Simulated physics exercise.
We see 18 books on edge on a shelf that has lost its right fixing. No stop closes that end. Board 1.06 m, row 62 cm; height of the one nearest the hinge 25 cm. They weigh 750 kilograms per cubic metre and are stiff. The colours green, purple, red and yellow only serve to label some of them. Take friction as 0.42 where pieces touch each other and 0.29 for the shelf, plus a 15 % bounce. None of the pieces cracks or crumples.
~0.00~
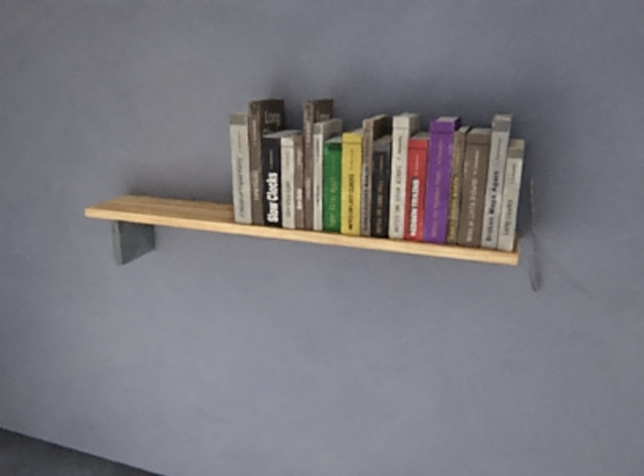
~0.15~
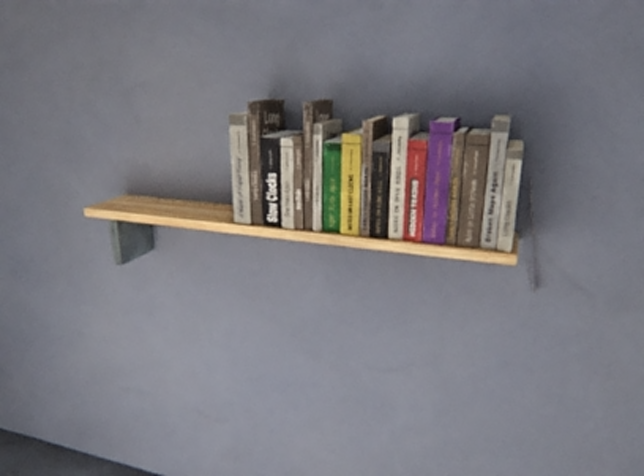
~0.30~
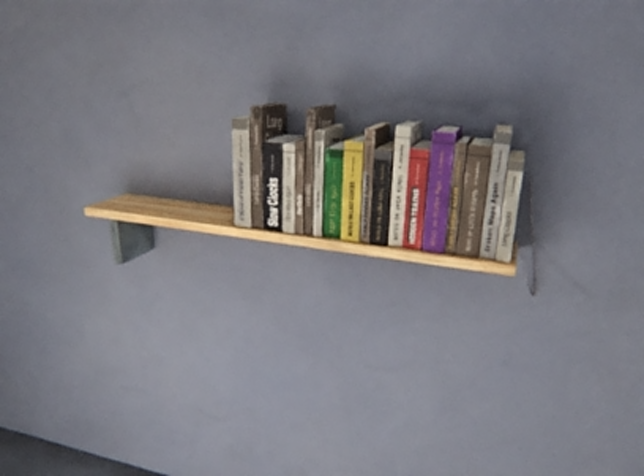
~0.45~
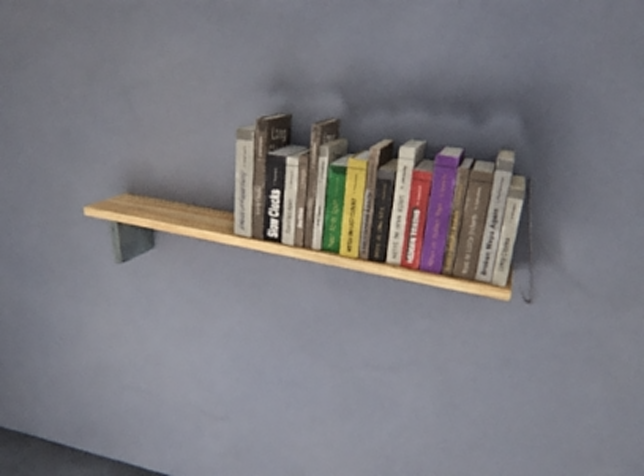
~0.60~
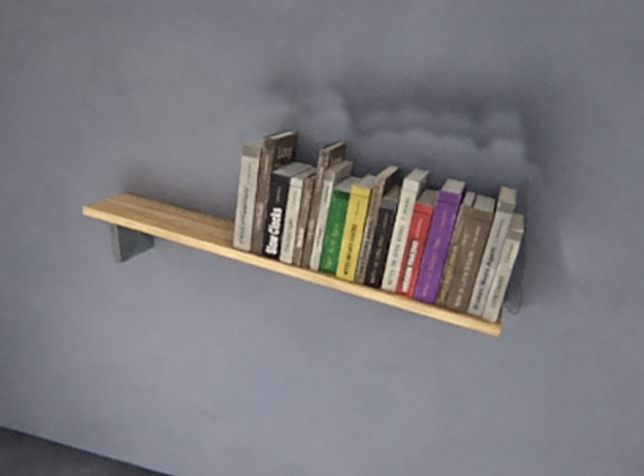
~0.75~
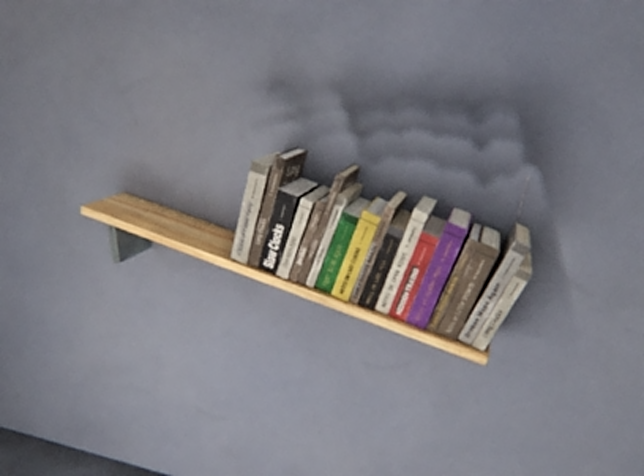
The wooden shelf on the grey wall stayed level briefly, then its right end sank lower and lower, and the row of books rode down with it, several starting to lean to the right.
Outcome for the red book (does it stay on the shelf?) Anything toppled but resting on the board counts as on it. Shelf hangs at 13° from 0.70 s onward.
Down.
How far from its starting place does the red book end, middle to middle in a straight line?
It finishes around 110 cm from its starting point.
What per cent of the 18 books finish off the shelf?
I'd put it at roughly 45 per cent of them.
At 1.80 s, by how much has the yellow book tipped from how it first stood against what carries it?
Angle at that time, about 60 degrees.
Around 1.00 s, none of the 18 books off the shelf, 18 disturbed; red book tipped 30°; purple book tipped 36°.
Around 1.28 s, 4 of the 18 books off the shelf; red book on its side; purple book on its side.
Around 1.80 s, 7 of the 18 books off the shelf; red book on its side; yellow book on its side.
Finally (2.3 s), 8 of the 18 books off the shelf; red book on its side; yellow book on its side; green book tipped 56°. Seen by the last camera, middles, yellow book near (462, 312).
